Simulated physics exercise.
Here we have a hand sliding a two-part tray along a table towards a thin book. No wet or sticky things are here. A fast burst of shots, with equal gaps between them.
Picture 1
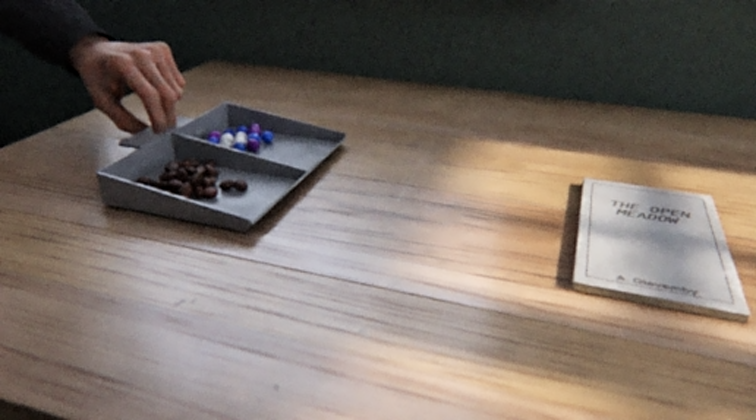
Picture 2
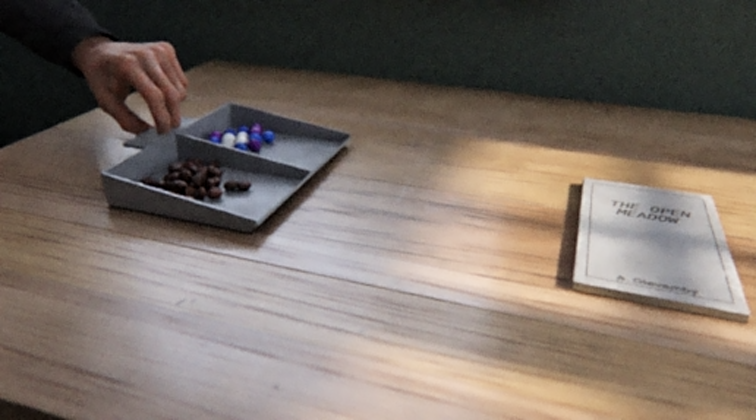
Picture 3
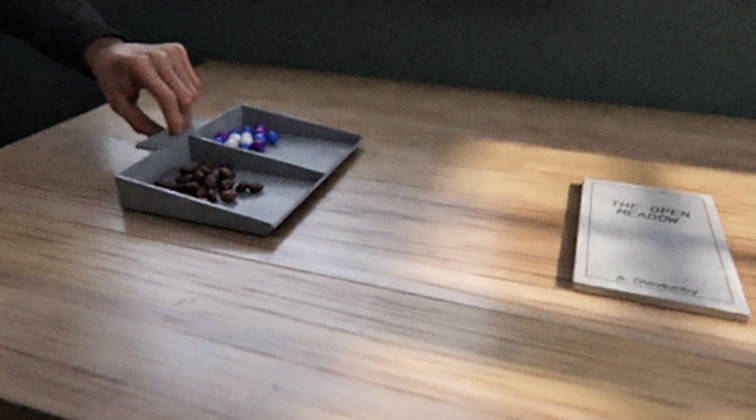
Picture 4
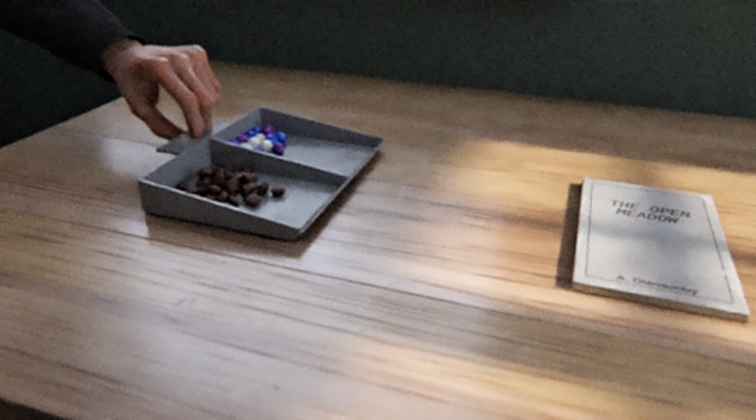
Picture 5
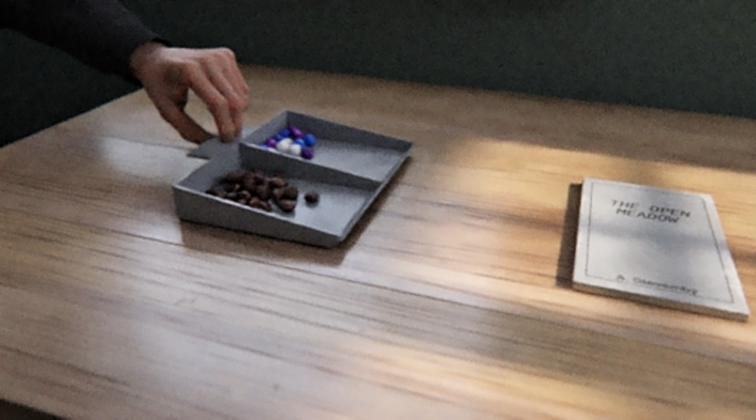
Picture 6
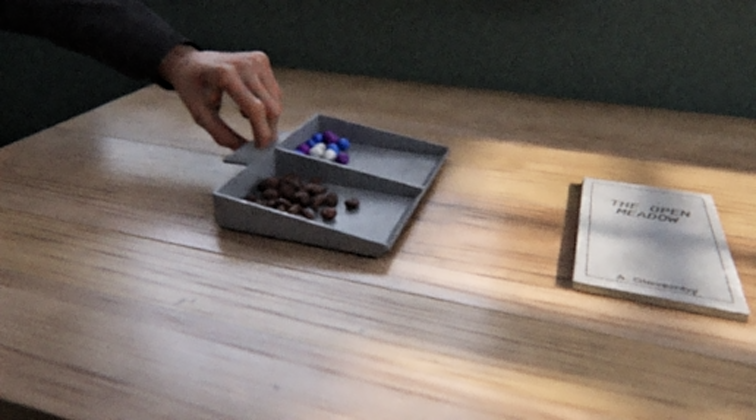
A wooden tabletop against a dark green wall is seen from slightly above, with patches of warm light across it and the camera still. A grey tray at the left holds dark brown pieces in its nearer section and small blue, purple and white balls in its farther one, while a thin pale book lies at the right. A dark-sleeved hand grips the tray's left end and slides it rightward, slowly at first and then faster, narrowing the gap to the unmoving book.
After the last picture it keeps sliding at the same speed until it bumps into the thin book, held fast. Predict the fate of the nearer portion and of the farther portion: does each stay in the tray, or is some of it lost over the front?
Prediction: The nearer portion is kept in the tray, the farther portion partly goes over the front.
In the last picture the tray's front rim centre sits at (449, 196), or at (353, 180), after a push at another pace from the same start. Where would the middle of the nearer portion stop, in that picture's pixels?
Lab note: Resting centre (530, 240) for the first pace, (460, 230) for the second.
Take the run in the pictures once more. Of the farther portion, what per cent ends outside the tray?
Something like 40 per cent, roughly.
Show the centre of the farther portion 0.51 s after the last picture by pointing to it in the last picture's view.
Around (570, 186).
Then, 0.10 s after the last picture, tray still sliding, front rim near (500, 204); nearer portion all inside; farther portion all inside.
Then, 0.30 s after the last picture, tray stopped at the thin book; nearer portion all inside, moved towards the front rim; farther portion all inside, moved towards the front rim.
Then, 0.51 s after the last picture, tray stopped at the thin book; nearer portion all inside, moved towards the front rim; farther portion about a third out of the tray.
By the end, tray stopped at the thin book; nearer portion all inside, moved towards the front rim; farther portion about a third out of the tray.
